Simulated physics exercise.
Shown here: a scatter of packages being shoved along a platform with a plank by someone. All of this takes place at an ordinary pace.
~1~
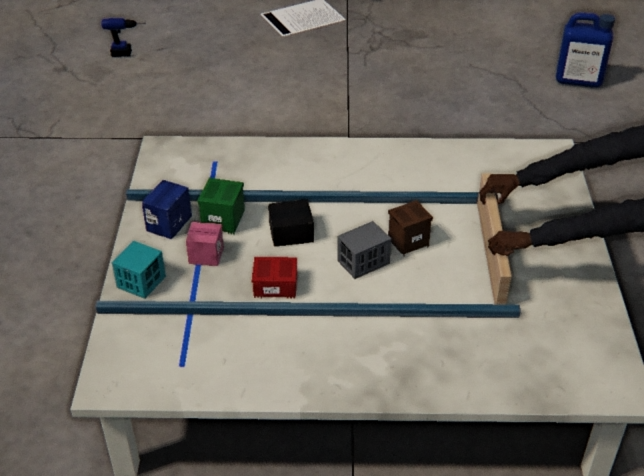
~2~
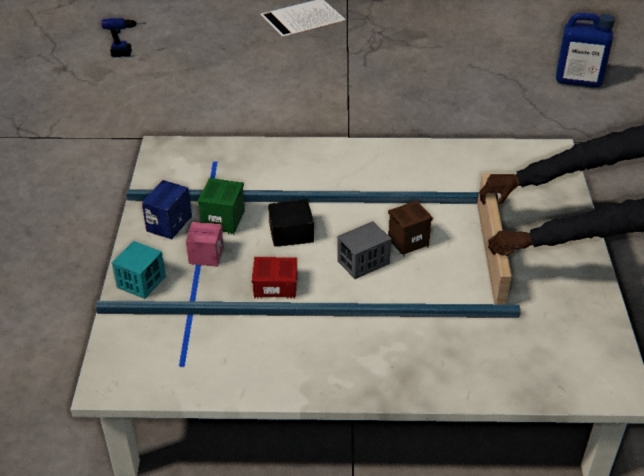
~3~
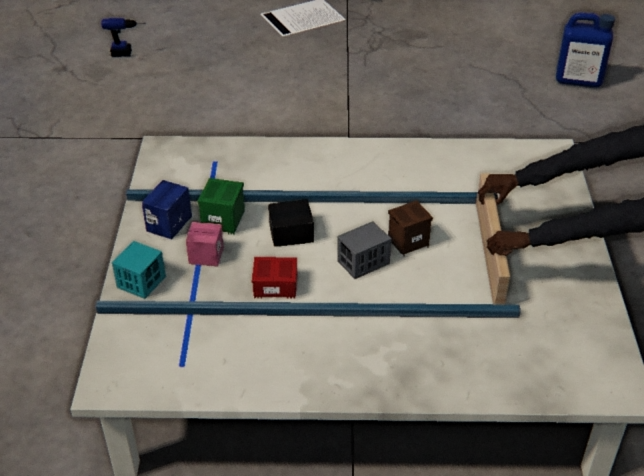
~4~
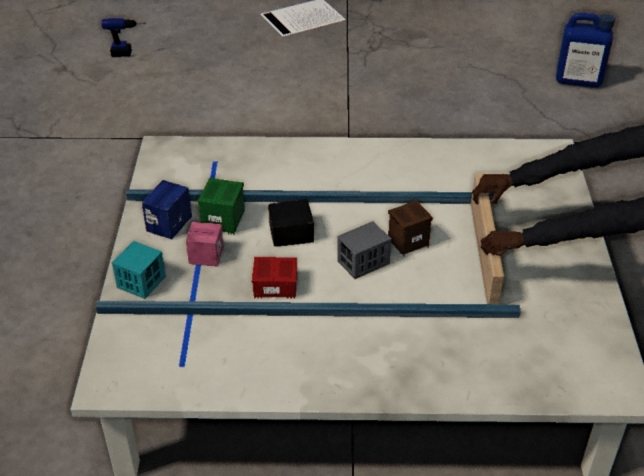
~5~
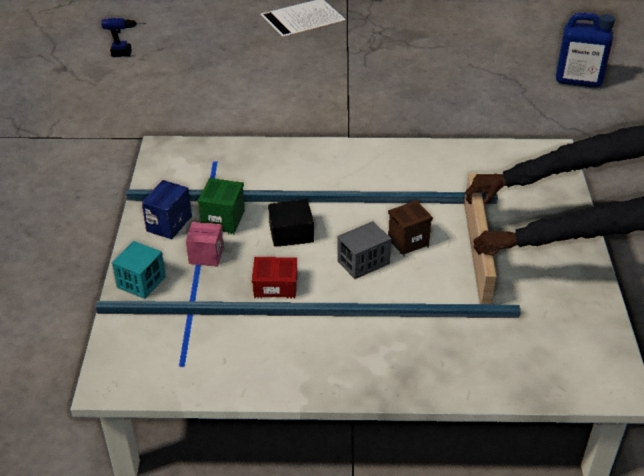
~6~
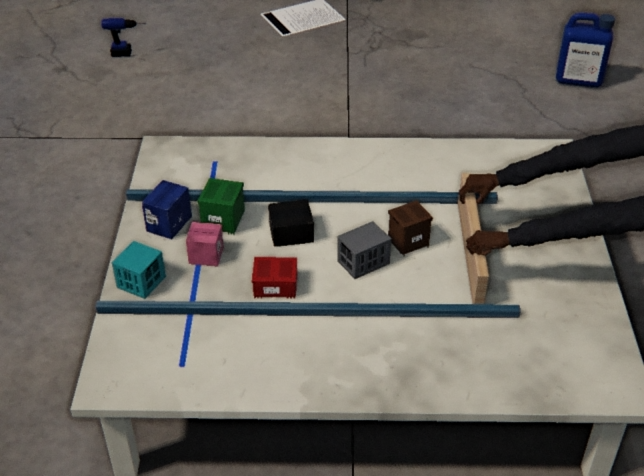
On a pale table in a concrete-floored space, eight coloured boxes sit scattered between two blue rails, some near a strip of blue tape. From the right, two hands grip a wooden plank and slide it slowly a short way left, towards the brown box, without touching it, while every box stays still.
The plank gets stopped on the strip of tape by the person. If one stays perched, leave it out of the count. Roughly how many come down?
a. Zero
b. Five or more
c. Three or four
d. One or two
(d) One or two.
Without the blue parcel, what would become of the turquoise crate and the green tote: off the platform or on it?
First, the turquoise crate is safe; then, the green tote takes the fall.
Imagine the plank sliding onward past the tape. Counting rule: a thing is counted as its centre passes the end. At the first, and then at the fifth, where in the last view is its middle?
In pixels, around (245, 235) followed by around (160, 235).
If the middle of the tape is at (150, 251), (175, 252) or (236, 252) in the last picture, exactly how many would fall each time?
Try 1: 5; try 2: 2; try 3: 1.
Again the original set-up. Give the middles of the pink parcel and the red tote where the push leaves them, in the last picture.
Pink parcel: (152, 244); red tote: (171, 287).
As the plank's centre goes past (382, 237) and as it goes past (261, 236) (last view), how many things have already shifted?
The number moved is 2 and then 6.
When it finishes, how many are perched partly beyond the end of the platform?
0.
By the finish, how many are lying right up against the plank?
3.
Soon after, none off yet; turquoise crate at rest near (139, 270); blue parcel at rest near (167, 210); pink parcel at rest near (205, 244).
At rest, the number that fall off is one or two; fallen, green tote and blue parcel.
